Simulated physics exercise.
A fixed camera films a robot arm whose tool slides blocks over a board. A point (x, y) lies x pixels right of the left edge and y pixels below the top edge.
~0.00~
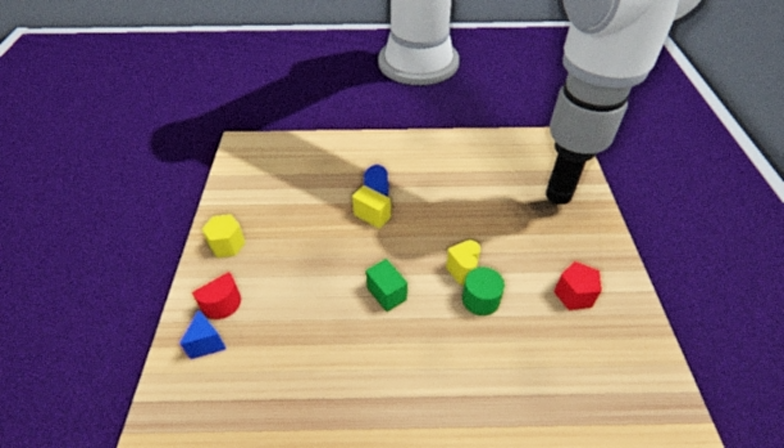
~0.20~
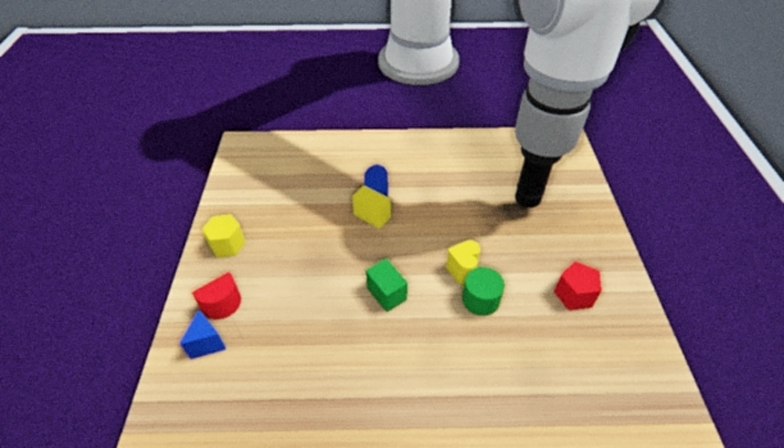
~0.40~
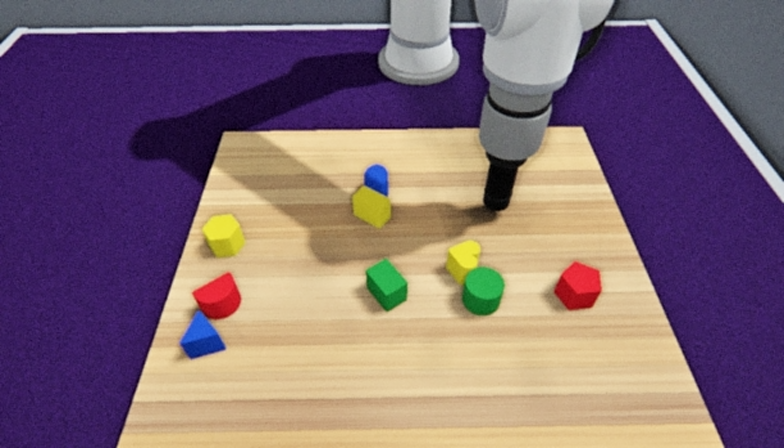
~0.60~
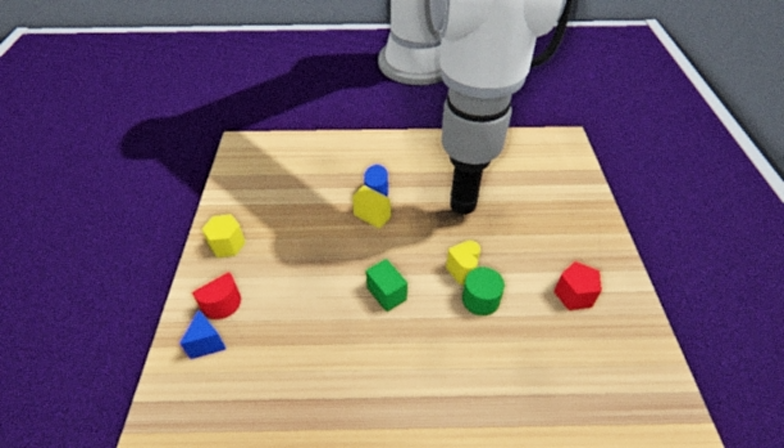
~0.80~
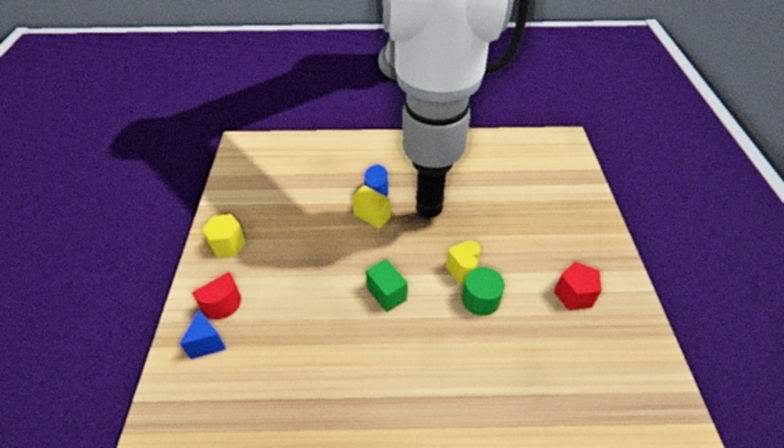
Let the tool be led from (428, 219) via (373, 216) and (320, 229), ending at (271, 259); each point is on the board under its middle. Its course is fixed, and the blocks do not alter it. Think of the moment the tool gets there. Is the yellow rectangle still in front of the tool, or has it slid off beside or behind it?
Looking at the end of the path, the yellow rectangle has slipped free of the tool.
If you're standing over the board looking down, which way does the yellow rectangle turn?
Looking from above, the answer is clockwise.
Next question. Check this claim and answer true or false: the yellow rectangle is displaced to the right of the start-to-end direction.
Verdict: True.
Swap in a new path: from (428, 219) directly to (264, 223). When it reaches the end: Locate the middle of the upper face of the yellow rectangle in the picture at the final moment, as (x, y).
Its top centre is at about (282, 186).
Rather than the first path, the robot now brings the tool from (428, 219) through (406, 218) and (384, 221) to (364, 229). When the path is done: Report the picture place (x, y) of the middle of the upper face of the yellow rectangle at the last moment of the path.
I predict (340, 198).
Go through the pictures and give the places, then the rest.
The first frame shows tool's lower end (558, 196); yellow rectangle (371, 197); blue oval (376, 175).
The second frame shows tool (528, 199); blocks still.
The third frame shows tool (496, 203); blocks still.
The fourth frame shows tool (463, 206); blocks still.
The fifth frame shows tool (429, 209); yellow rectangle (371, 197); blue oval (376, 175).
The first path, step by step. One third of the way, tool (372, 206); yellow rectangle (340, 195).
Two thirds of the way, tool (318, 219); yellow rectangle (305, 196), turned 105° clockwise.
At the end, tool (268, 249); yellow rectangle (305, 196), turned 110° clockwise; blue oval still.
